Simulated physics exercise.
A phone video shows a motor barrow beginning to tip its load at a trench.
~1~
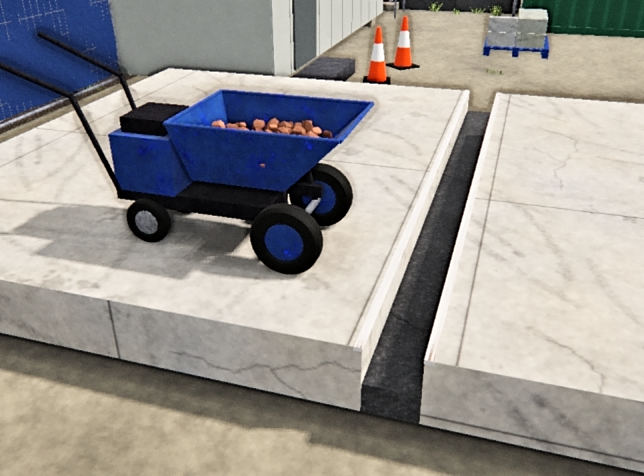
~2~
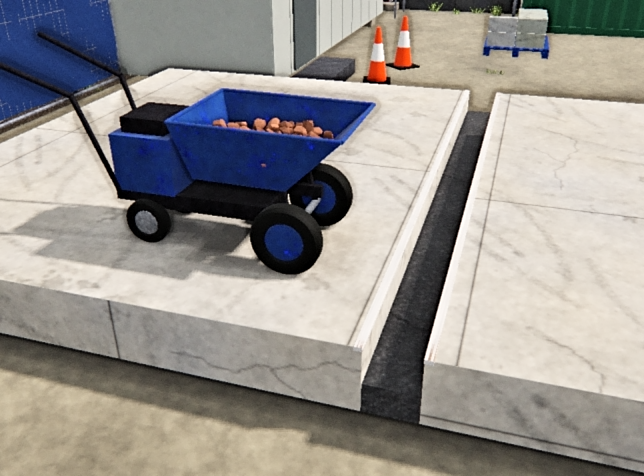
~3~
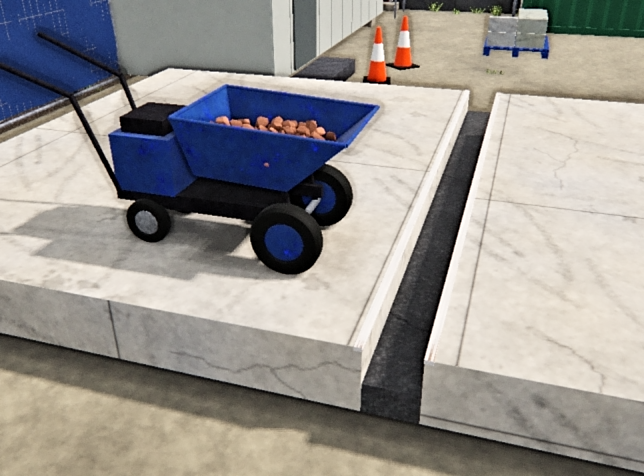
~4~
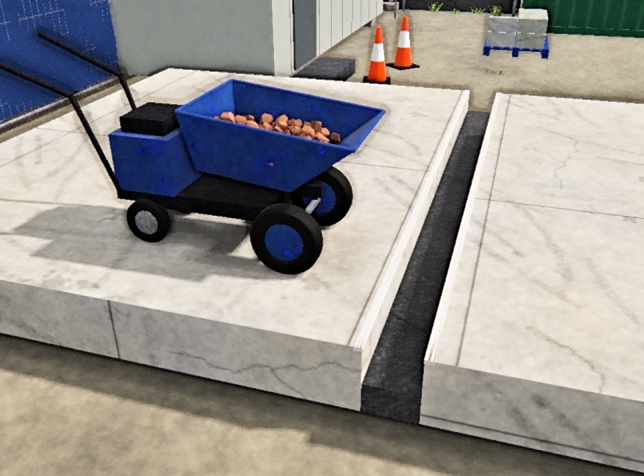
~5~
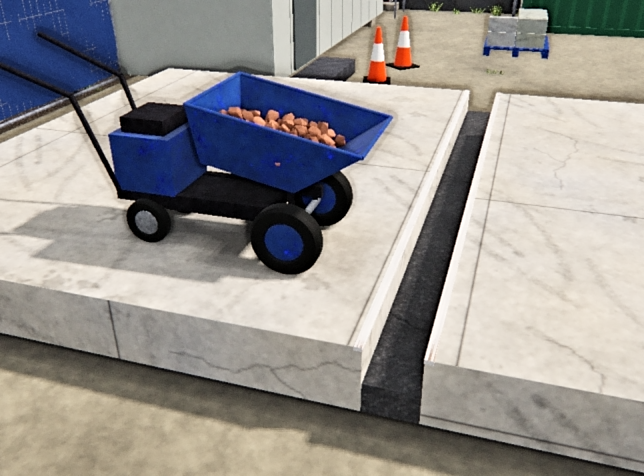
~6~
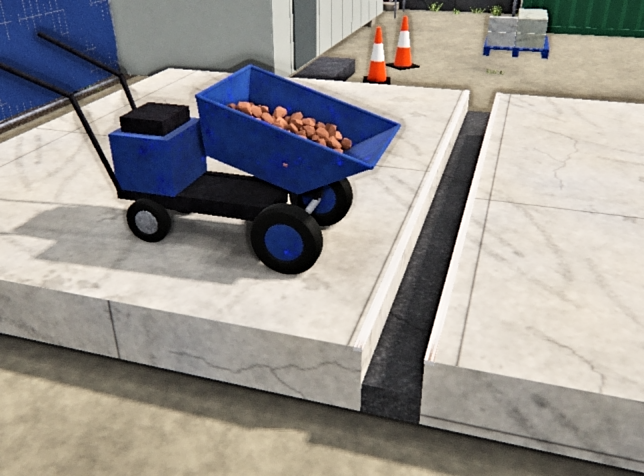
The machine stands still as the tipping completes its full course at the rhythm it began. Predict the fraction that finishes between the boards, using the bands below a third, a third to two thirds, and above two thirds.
The fraction is above two thirds.
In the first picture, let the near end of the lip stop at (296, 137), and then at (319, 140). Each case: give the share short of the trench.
About 0 per cent first, about 0 per cent second.
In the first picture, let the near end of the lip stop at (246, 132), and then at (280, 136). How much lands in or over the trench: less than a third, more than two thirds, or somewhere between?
Under a third; between a third and two thirds.
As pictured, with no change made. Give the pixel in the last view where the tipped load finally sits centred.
The centre comes to rest close to (428, 286).
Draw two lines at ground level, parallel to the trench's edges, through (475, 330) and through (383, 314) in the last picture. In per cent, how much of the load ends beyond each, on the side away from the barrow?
Some 0 and some 90 per cent, respectively.
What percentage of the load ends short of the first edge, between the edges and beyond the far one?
Short 0, between 80, beyond 5.
Soon, skip tipped steeply; all in the skip.
A while on, skip tipped right over; about two thirds in the skip; about a third in or heaped over the trench; a stray few beyond it.
Towards the end, skip tipped right over; about a quarter in the skip; most in or heaped over the trench; a small part beyond it.
Finally, skip tipped right over; a small part in the skip; most in or heaped over the trench; a small part beyond it.
